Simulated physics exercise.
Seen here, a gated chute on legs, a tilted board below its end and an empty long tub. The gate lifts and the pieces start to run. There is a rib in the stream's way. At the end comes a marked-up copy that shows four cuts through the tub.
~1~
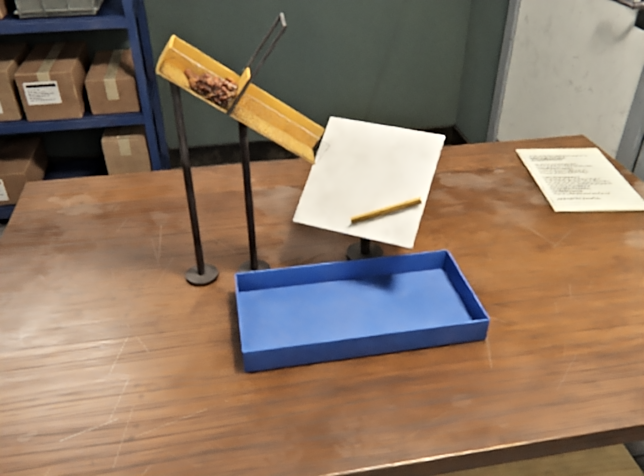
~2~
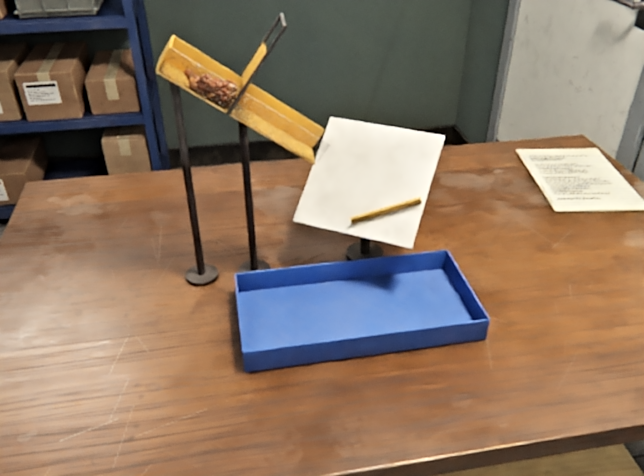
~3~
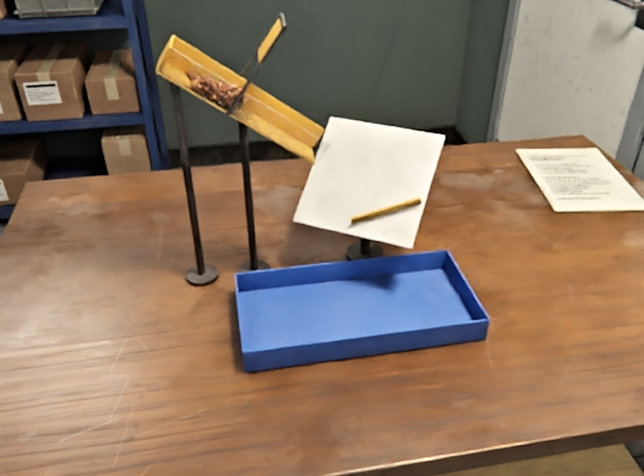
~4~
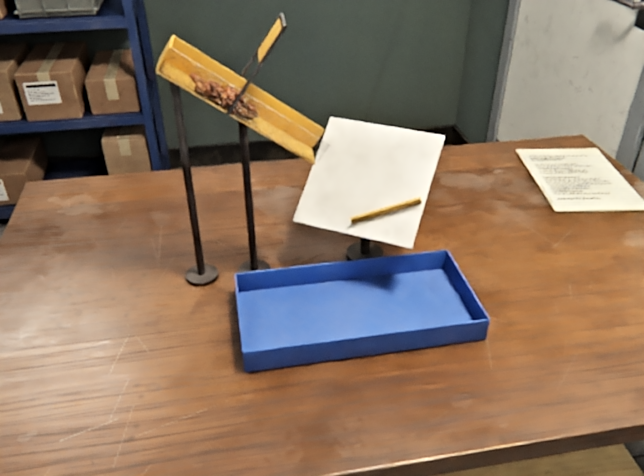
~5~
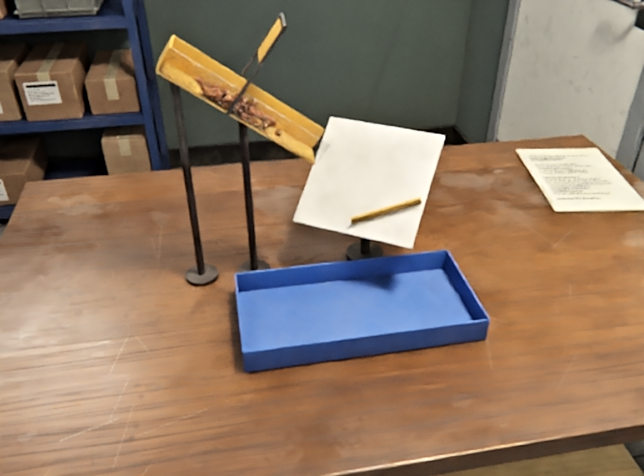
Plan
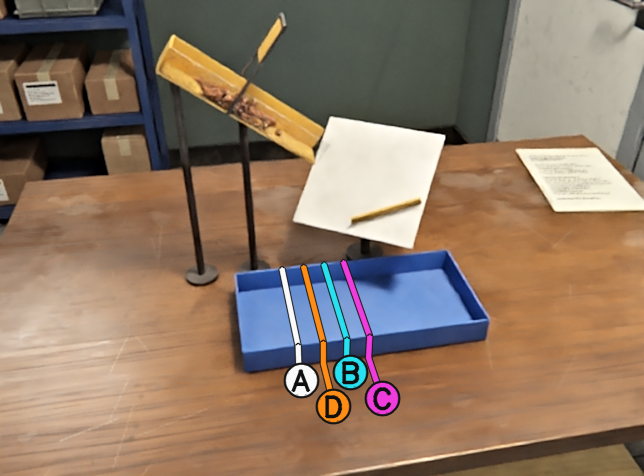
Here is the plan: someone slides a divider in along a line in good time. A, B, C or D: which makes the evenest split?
Best: B.
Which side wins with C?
Left.
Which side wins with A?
The right side.
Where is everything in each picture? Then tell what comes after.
The first picture shows load behind the gate near (218, 89), bits of dog kibble; lip of the chute near (313, 157), sloping fairly steeply.
The second picture shows middle of the board near (369, 178), tilted fairly steeply; middle of its low edge near (350, 234); of its high edge near (386, 126).
The third picture shows front corners of the tub near (243, 352) and (489, 319), empty; front of the load near (240, 101).
The fourth picture shows middle of the load near (224, 99); its front near (256, 114), close to a quarter of the way to the lip; rib from (421, 198) to (350, 219).
The fifth picture shows middle of the load near (233, 104); its front near (278, 132), close to half of the way to the lip.
On the marked copy, line A crosses the front rim at (297, 345); line B crosses the front rim at (346, 338); line C crosses the front rim at (369, 335); line D crosses the front rim at (323, 341).
With A, of what is caught, none at all on the left of the divider, the whole lot on the right.
With B, of what is caught, close to two thirds on the left of the divider, close to a third on the right.
With C, of what is caught, the bulk on the left of the divider, a small share on the right.
With D, of what is caught, only a few on the left of the divider, all but a few on the right.
